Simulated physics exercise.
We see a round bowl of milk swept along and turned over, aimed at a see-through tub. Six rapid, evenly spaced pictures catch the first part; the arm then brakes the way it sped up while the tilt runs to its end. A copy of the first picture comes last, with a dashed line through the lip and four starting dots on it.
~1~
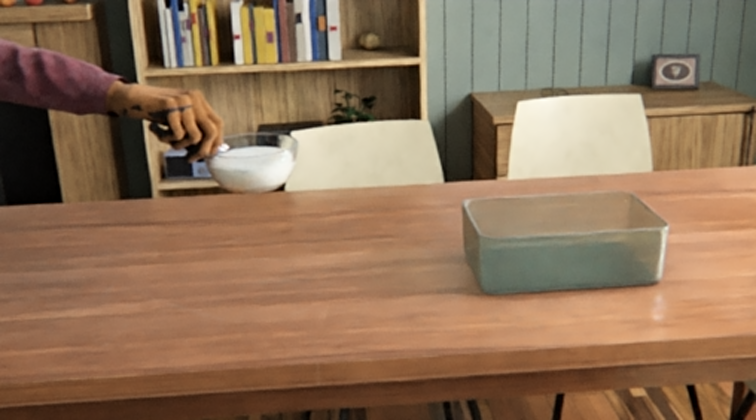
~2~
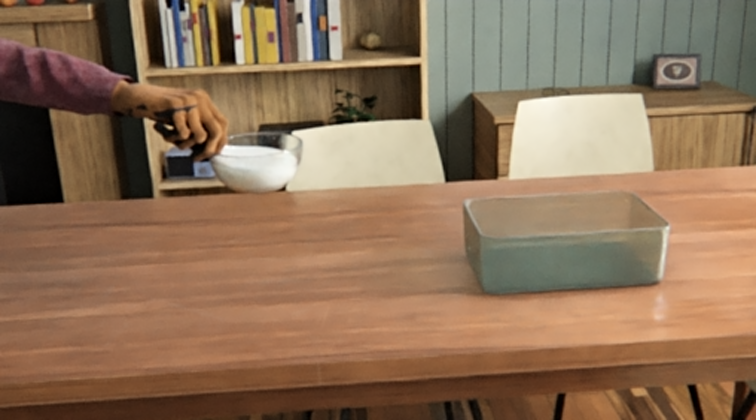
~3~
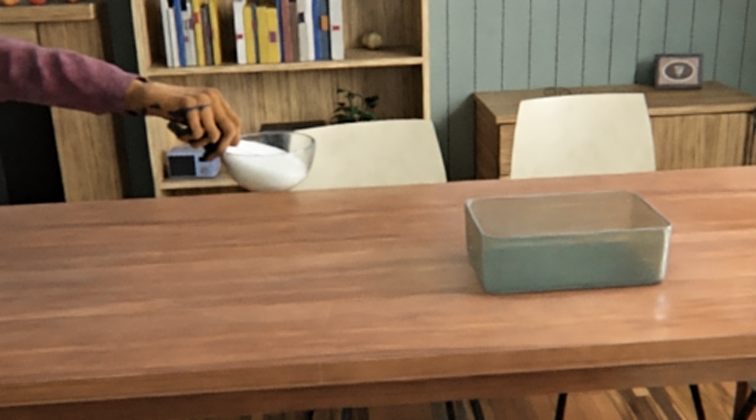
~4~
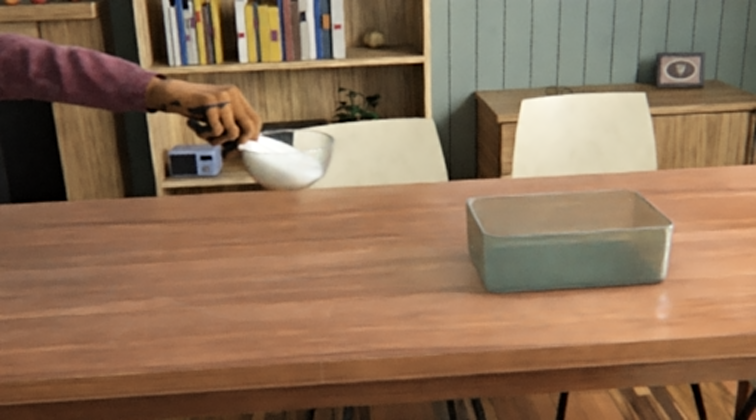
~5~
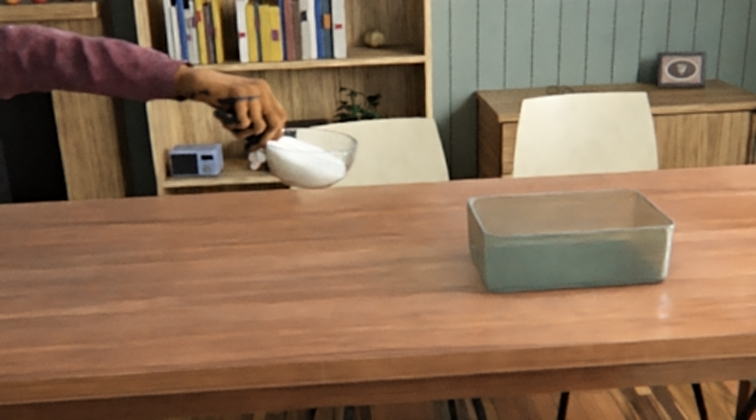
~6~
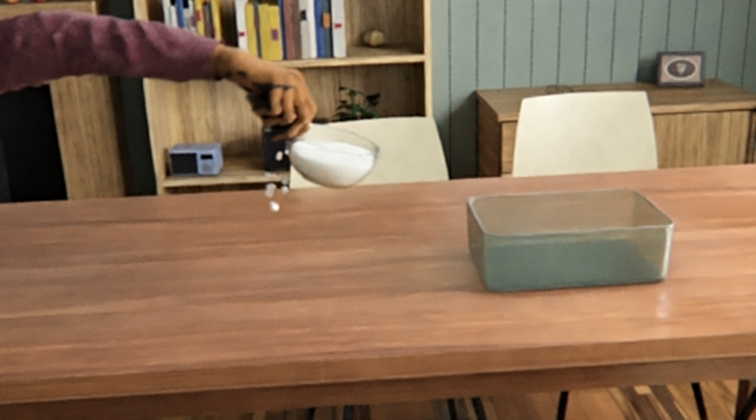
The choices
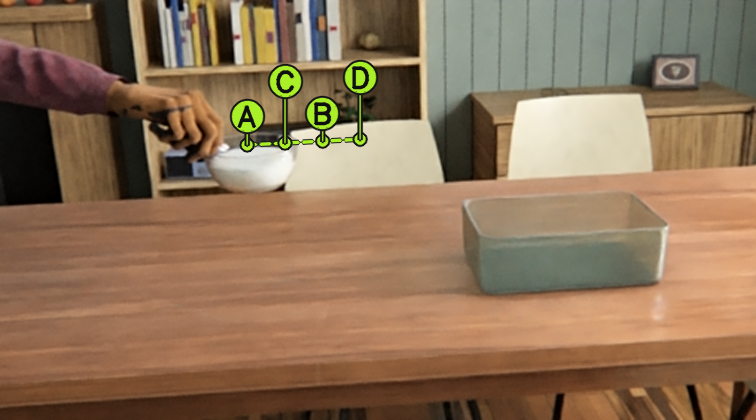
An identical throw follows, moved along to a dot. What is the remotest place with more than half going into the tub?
Go for B.
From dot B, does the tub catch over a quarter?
Yes, clearly.
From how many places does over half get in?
Two of them.
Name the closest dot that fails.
That would be C.
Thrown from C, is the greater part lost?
Yes, that goes wrong.
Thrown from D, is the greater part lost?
No.
On the marked copy, A at (247, 144); B at (322, 141); C at (285, 143); D at (360, 139).
With A, about 0 % lands in the tub, 98 % falls short.
With B, about 67 % lands in the tub, 30 % falls short and 4 % goes beside or beyond.
With C, about 21 % lands in the tub, 76 % falls short and 3 % goes beside or beyond.
With D, about 84 % lands in the tub, 8 % falls short and 8 % goes beside or beyond.
